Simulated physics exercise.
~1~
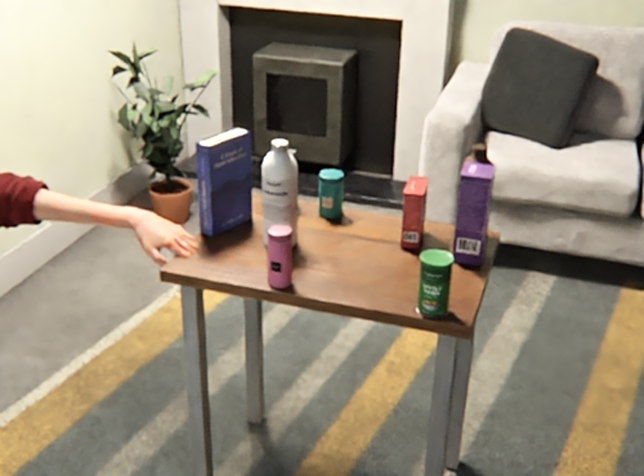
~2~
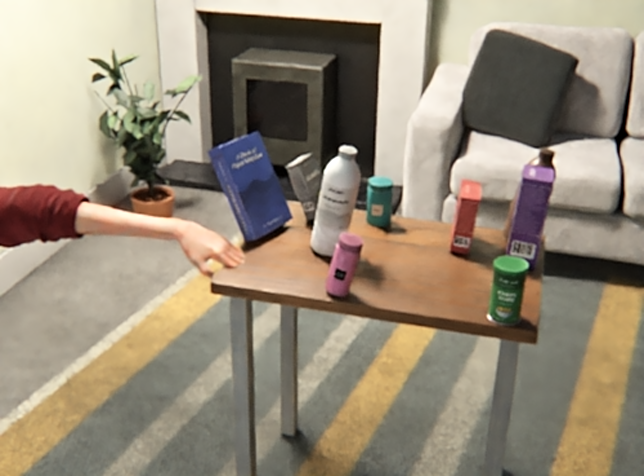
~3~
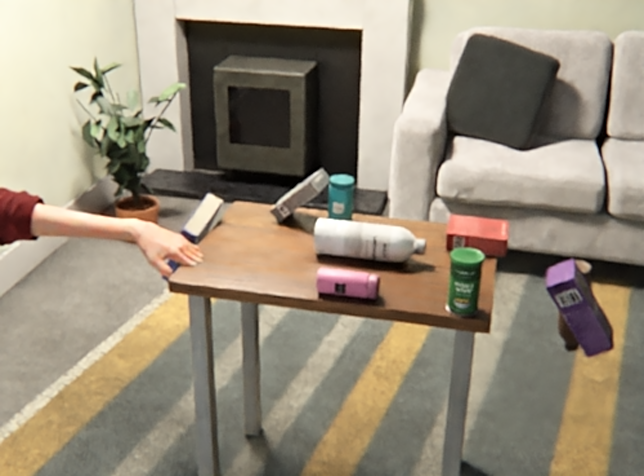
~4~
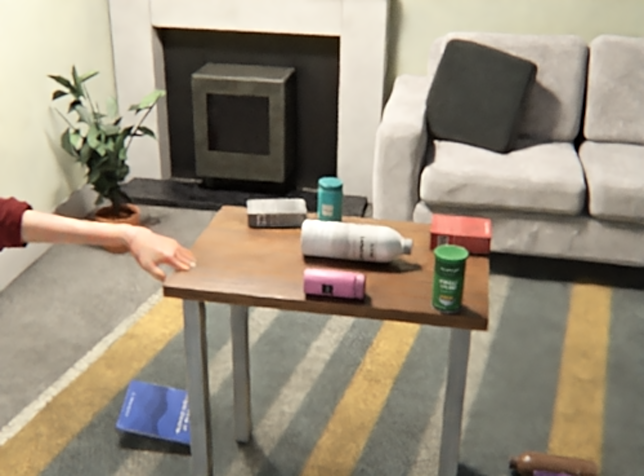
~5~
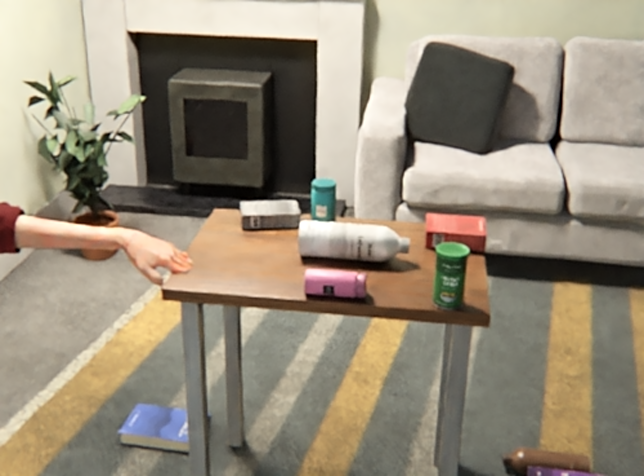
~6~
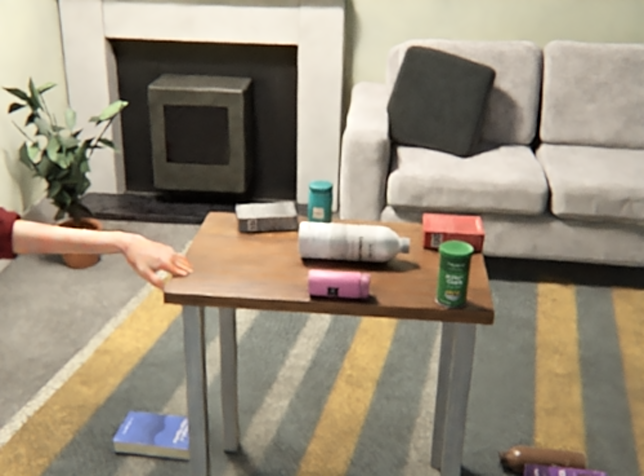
A hand in a dark red sleeve, seen from slightly above in a living room with a fireplace and grey sofa, grips the left edge of a wooden table. A blue book and grey packet stand left, a white bottle, pink shaker and turquoise jar near the middle, a red packet, purple carton, brown bottle and green tin right. The table jerks right, tilting the book and white bottle, then back left. The white bottle, shaker and both packets topple, while book, carton and brown bottle drop to the striped rug. The tin and jar remain upright.
